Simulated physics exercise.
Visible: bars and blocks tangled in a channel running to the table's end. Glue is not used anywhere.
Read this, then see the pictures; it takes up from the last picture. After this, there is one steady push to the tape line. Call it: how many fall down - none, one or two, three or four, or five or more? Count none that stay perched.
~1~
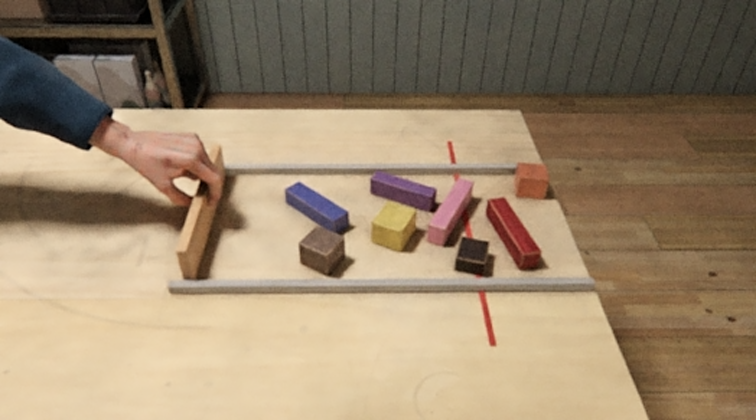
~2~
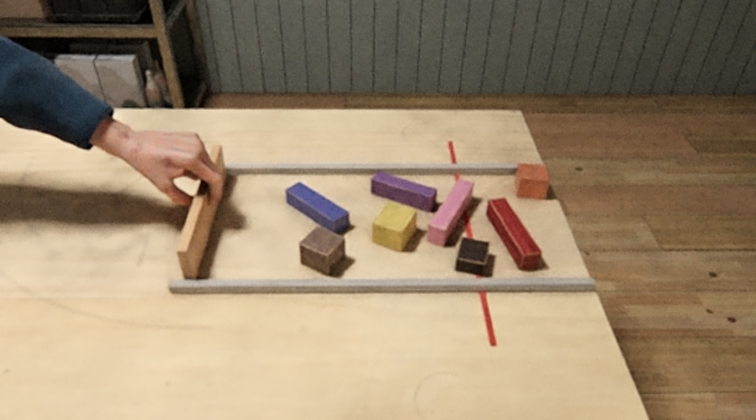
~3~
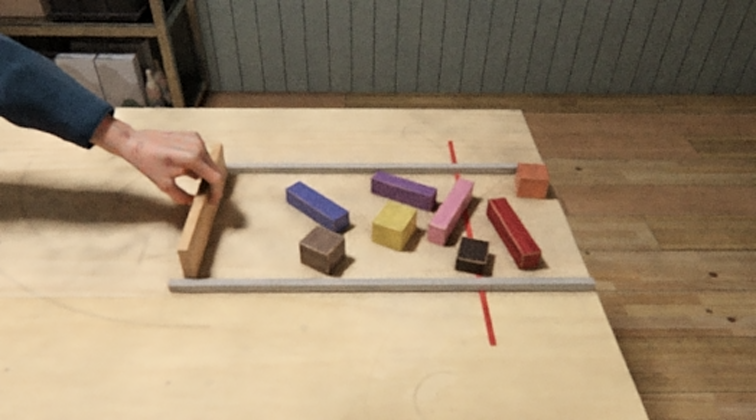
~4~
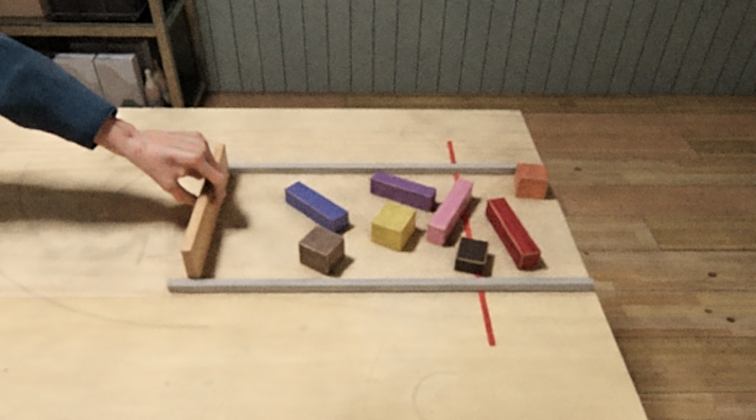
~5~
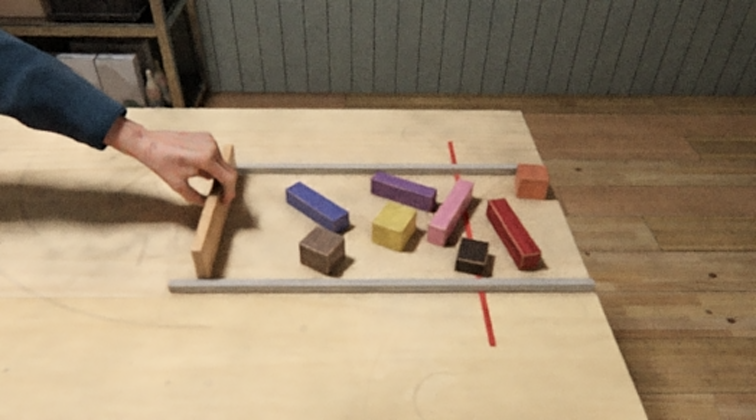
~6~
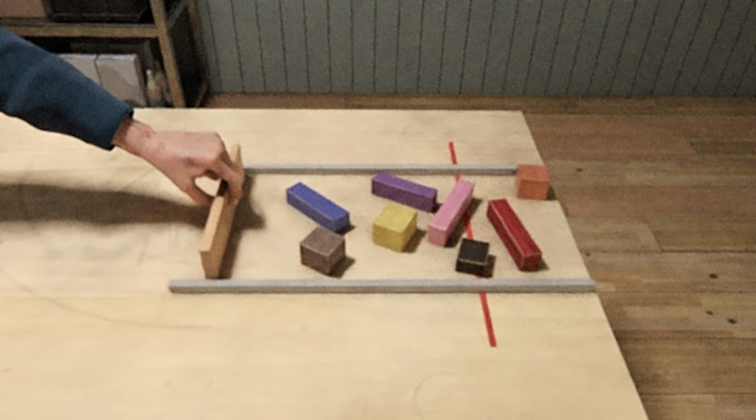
Call: None fall down.
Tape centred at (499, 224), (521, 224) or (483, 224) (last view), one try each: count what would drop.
Try by try, 2, 3 and 0.
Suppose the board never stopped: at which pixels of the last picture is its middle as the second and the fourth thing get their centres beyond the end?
The first one at (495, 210), the next at (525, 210).
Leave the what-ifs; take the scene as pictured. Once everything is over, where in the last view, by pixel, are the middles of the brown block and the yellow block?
Near (492, 246) and (507, 223).
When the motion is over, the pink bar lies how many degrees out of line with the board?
Angle: Around 0°.
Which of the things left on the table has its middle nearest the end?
It would be the orange block.
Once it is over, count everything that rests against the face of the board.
The number is 3.
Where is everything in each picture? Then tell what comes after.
Orange block (531, 181); red stick (512, 232); black block (472, 256); board (204, 208); tape (467, 223), in the first picture.
Red stick (512, 232); blue bar (317, 207), in the second picture.
Black block (472, 256); yellow block (394, 226), in the third picture.
Orange block (531, 181); purple bar (403, 191), in the fourth picture.
Red stick (512, 232); board (218, 207), in the fifth picture.
Orange block (532, 182); red stick (513, 233); black block (473, 257); board (225, 208); tape (468, 224), in the sixth picture.
Soon after, none off yet; orange block at rest near (532, 182); red stick at rest near (513, 233); black block at rest near (473, 257).
At rest, the number that fall off is zero.
